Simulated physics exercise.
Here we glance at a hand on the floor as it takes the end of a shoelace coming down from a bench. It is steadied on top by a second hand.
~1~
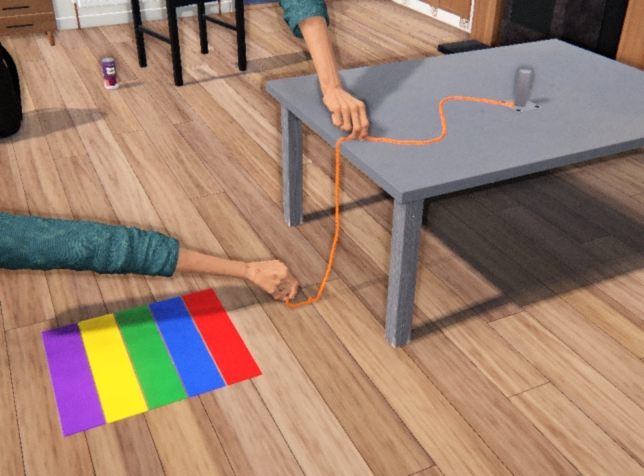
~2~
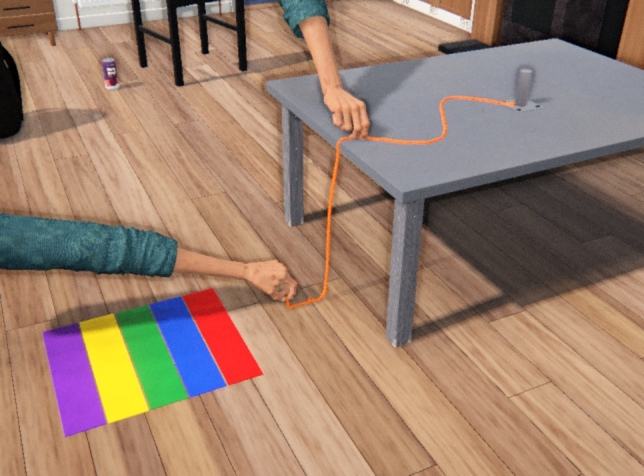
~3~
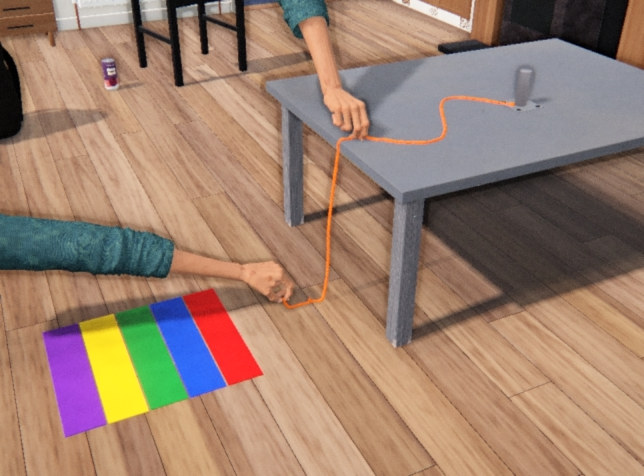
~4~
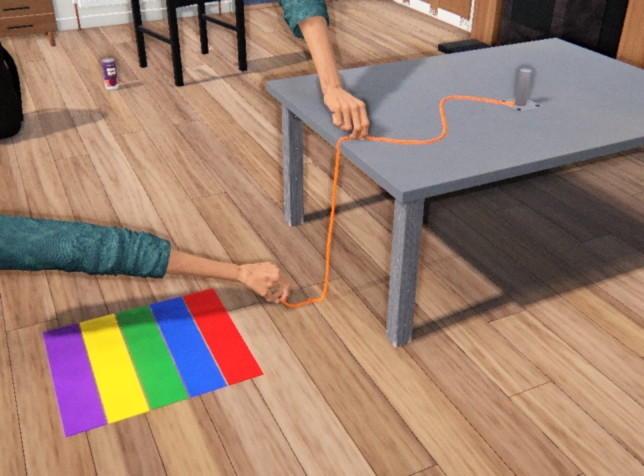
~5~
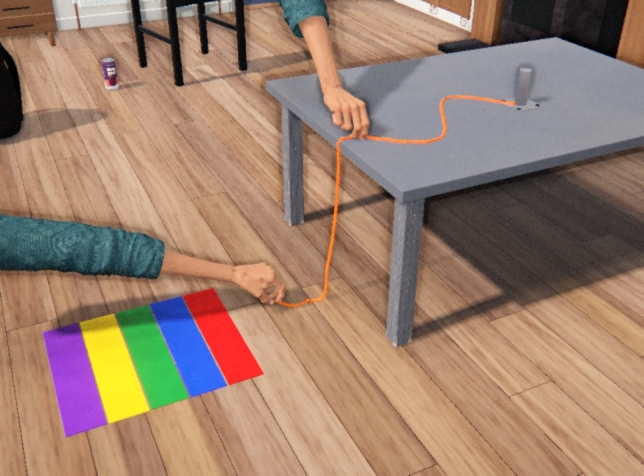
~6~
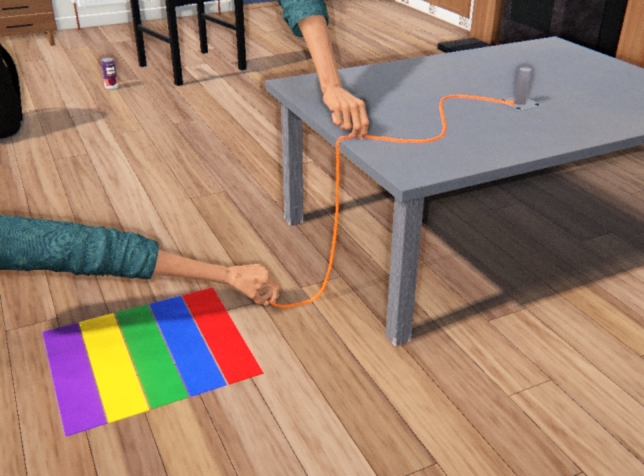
The clip opens on an orange shoelace running across a gray bench, under one hand at its edge, and down to another hand on the wooden floor beside a strip of colored bands. The lower hand then draws the shoelace's end slightly left, while the upper hand stays in place.
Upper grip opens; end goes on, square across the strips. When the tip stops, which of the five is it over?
The purple one.
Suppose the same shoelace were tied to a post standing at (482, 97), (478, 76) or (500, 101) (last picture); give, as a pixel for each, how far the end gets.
Approximate pixels in order: (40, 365), (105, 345), (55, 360).
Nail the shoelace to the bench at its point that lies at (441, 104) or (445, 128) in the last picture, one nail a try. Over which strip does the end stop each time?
Yellow; green.
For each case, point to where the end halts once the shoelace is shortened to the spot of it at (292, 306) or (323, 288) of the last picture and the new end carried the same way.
Near (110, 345) and (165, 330).
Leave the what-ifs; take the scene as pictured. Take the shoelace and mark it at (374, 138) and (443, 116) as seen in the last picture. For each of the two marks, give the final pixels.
Roughly at (302, 174), and the other roughly at (408, 125).
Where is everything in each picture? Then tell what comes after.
The first picture shows end (288, 297); red (236, 362); blue (199, 373); green (161, 384); yellow (121, 396); purple (80, 409).
The second picture shows end (287, 297); shoelace through (476, 99) (443, 114) (428, 142) (343, 141) (329, 216) (325, 287).
The third picture shows end (283, 299).
The fourth picture shows end (280, 299); shoelace through (476, 99) (443, 114) (428, 142) (342, 140) (333, 215) (326, 287).
The fifth picture shows end (275, 300).
The sixth picture shows end (269, 301); shoelace through (476, 97) (442, 113) (428, 141) (342, 139) (337, 213) (325, 285).
Early on, end near (130, 340); over green.
Midway, end near (92, 351); over yellow.
At the end of the slack, end near (70, 357); over purple. It gets as far as the purple strip.
